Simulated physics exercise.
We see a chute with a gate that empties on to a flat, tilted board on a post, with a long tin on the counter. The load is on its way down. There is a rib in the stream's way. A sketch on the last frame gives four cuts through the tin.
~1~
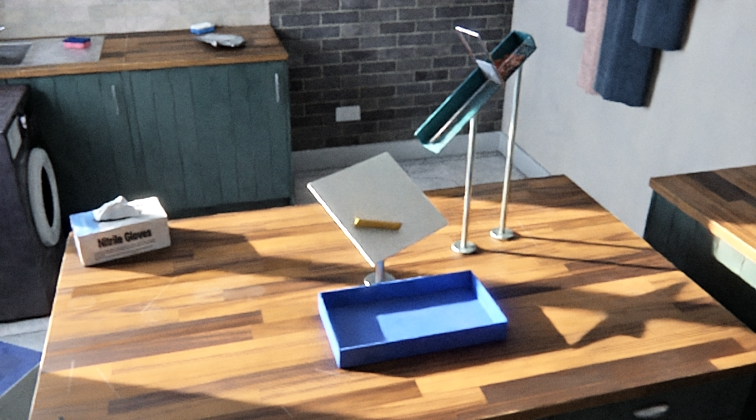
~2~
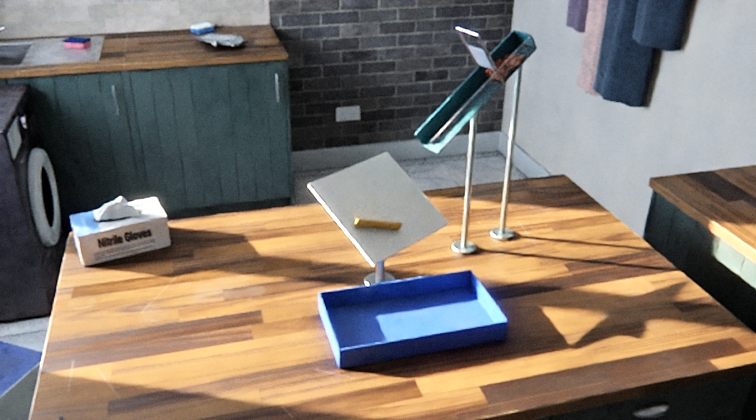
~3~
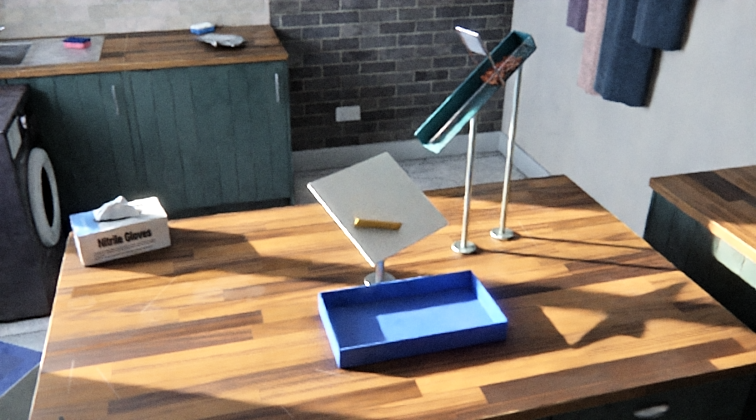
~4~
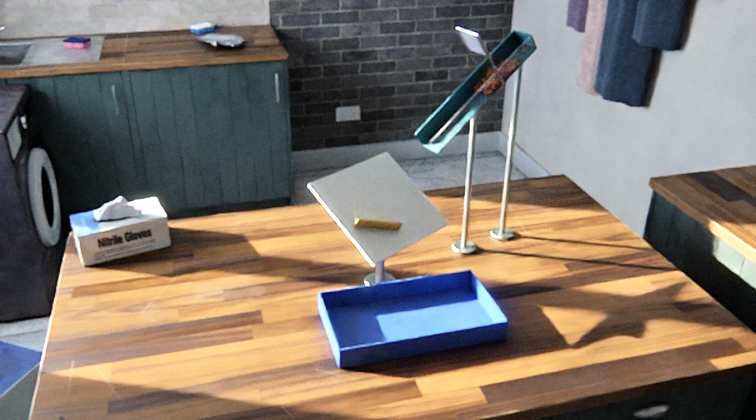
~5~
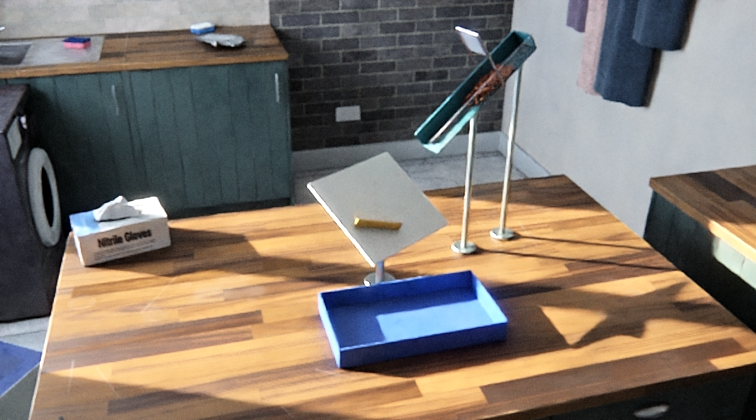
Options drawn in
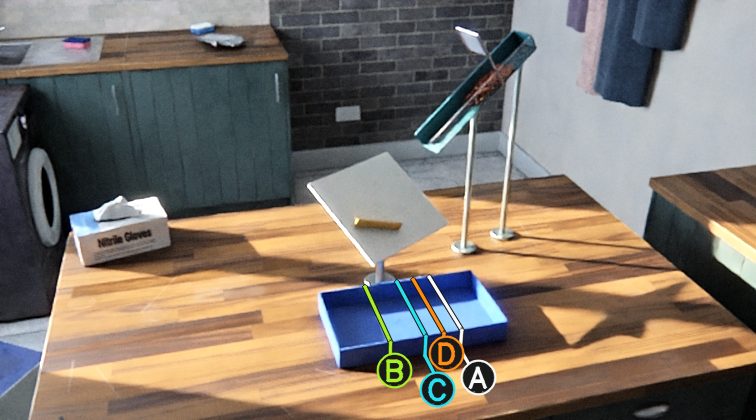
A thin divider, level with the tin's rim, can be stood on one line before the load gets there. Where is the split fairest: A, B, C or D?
Use line A.
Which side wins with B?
The right side.
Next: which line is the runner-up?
Line D.
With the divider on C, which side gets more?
Right.
On the marked copy, line A crosses the front rim at (461, 329); line B crosses the front rim at (390, 341); line C crosses the front rim at (425, 335); line D crosses the front rim at (443, 332).
With A, of what is caught, about two thirds on the left of the divider, about a third on the right.
With B, of what is caught, none on the left of the divider, all on the right.
With C, of what is caught, a stray few on the left of the divider, nearly all on the right.
With D, of what is caught, about a quarter on the left of the divider, most on the right.
